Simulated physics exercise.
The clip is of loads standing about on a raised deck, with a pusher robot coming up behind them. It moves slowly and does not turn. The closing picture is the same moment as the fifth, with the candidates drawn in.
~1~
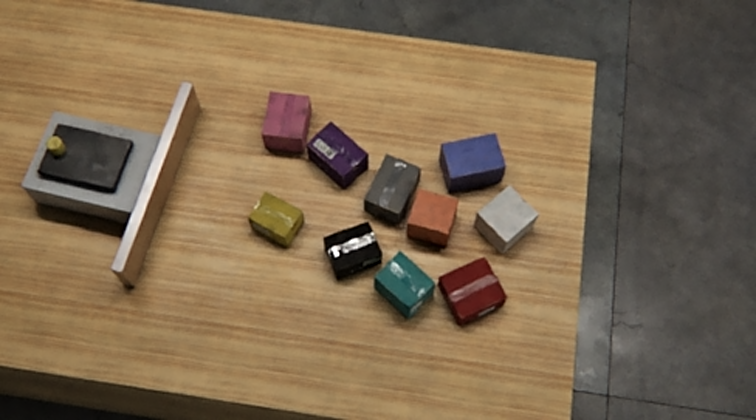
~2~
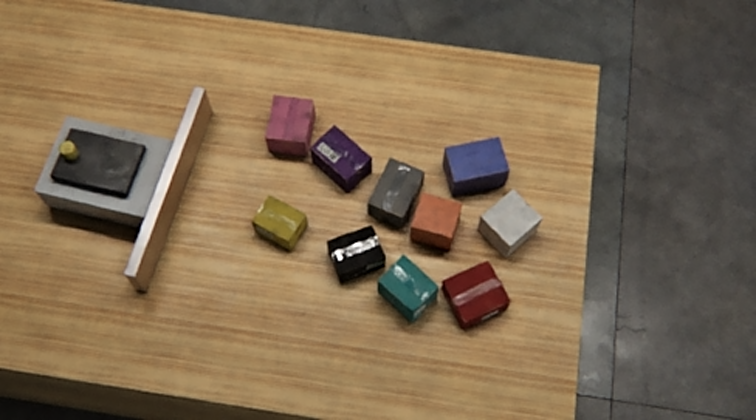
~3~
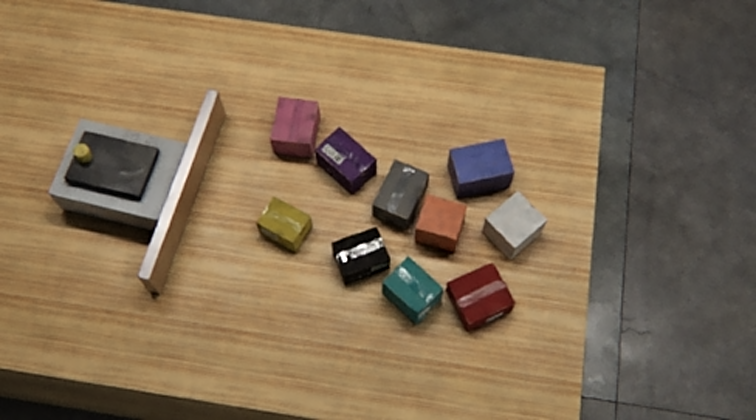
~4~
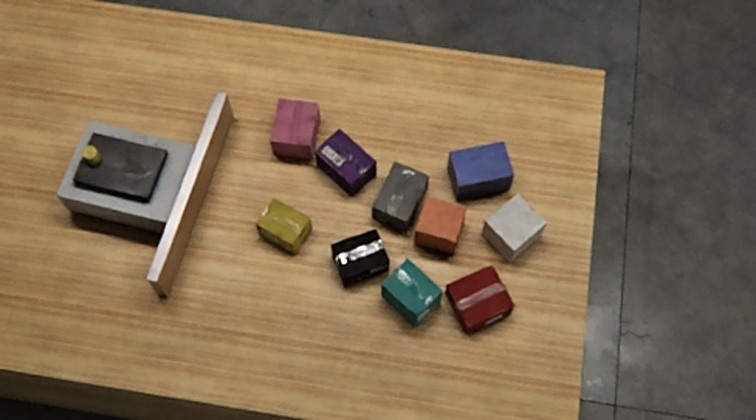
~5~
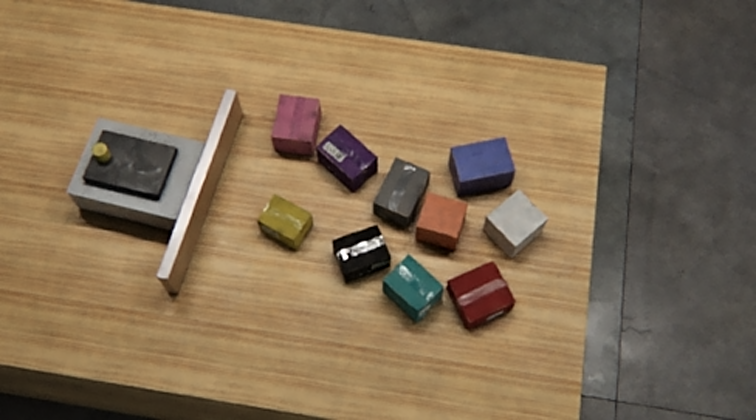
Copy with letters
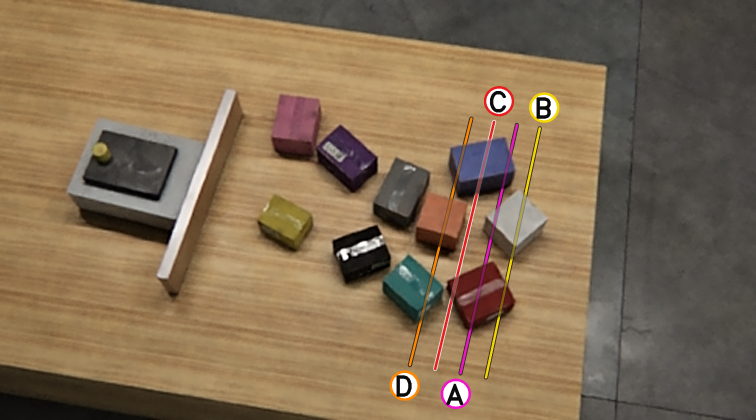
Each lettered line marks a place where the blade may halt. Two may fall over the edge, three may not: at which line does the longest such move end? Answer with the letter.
Stop at B.
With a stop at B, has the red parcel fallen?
No.
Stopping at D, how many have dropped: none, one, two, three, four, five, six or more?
In all, none.
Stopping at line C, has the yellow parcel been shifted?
Yes.
On the marked copy, A at (490, 242); B at (514, 246); C at (466, 239); D at (442, 235).
With B. Early on, robot (247, 181); orange crate (458, 234); pink box (362, 136).
Further on, robot (360, 198); white crate (552, 237); red parcel (493, 316).
At the end, robot (450, 211); white crate over the edge; grey parcel (587, 235); one fallen.
As for the rest, A is within the limit but short; C is within the limit but short; D is within the limit but short.
